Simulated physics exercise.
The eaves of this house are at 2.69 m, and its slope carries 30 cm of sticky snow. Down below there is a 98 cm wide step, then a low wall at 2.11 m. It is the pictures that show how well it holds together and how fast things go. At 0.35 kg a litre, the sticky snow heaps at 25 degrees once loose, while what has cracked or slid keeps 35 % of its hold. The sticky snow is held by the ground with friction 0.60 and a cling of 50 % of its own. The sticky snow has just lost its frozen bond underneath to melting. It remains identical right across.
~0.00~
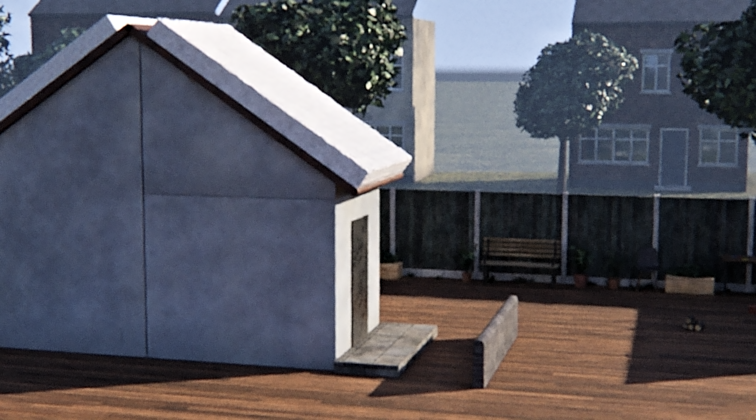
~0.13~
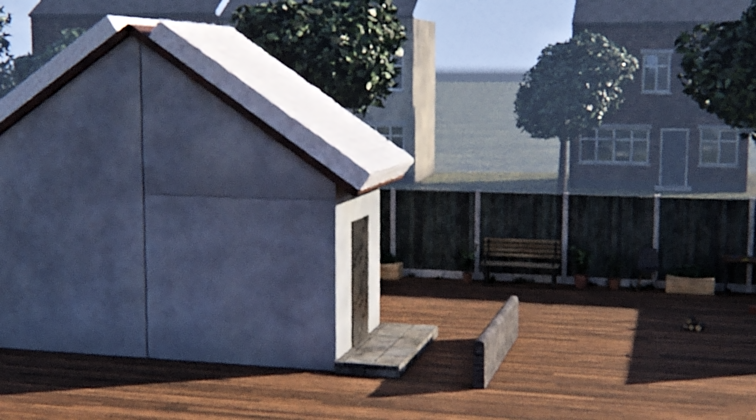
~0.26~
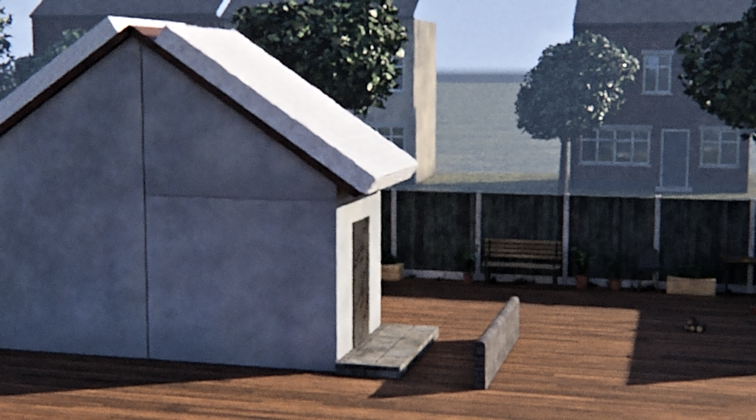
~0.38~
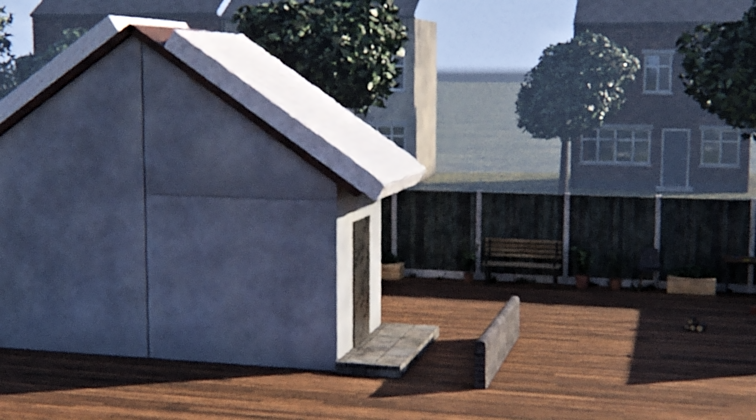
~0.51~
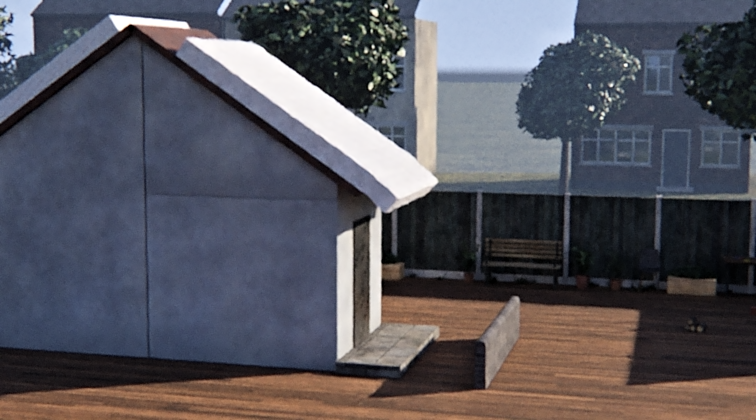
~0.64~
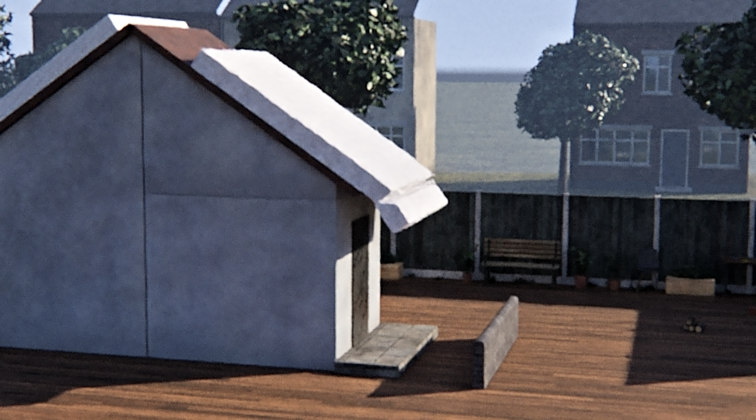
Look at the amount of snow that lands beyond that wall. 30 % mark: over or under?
Over.
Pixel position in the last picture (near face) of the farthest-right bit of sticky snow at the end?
Around pixel (691, 395).
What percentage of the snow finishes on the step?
I'd estimate close to 2 %.
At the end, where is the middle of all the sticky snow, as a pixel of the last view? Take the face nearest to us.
About (508, 371).
After 1.07 s, 60 % is still on the roof and 0 % is past the low wall.
After 1.58 s, none is still on the roof and 16 % is past the low wall.
After 2.09 s, none is still on the roof and 43 % is past the low wall.
After 2.60 s, none is still on the roof and 43 % is past the low wall.
After 2.80 s, at the end, none is still on the roof and 43 % is past the low wall.
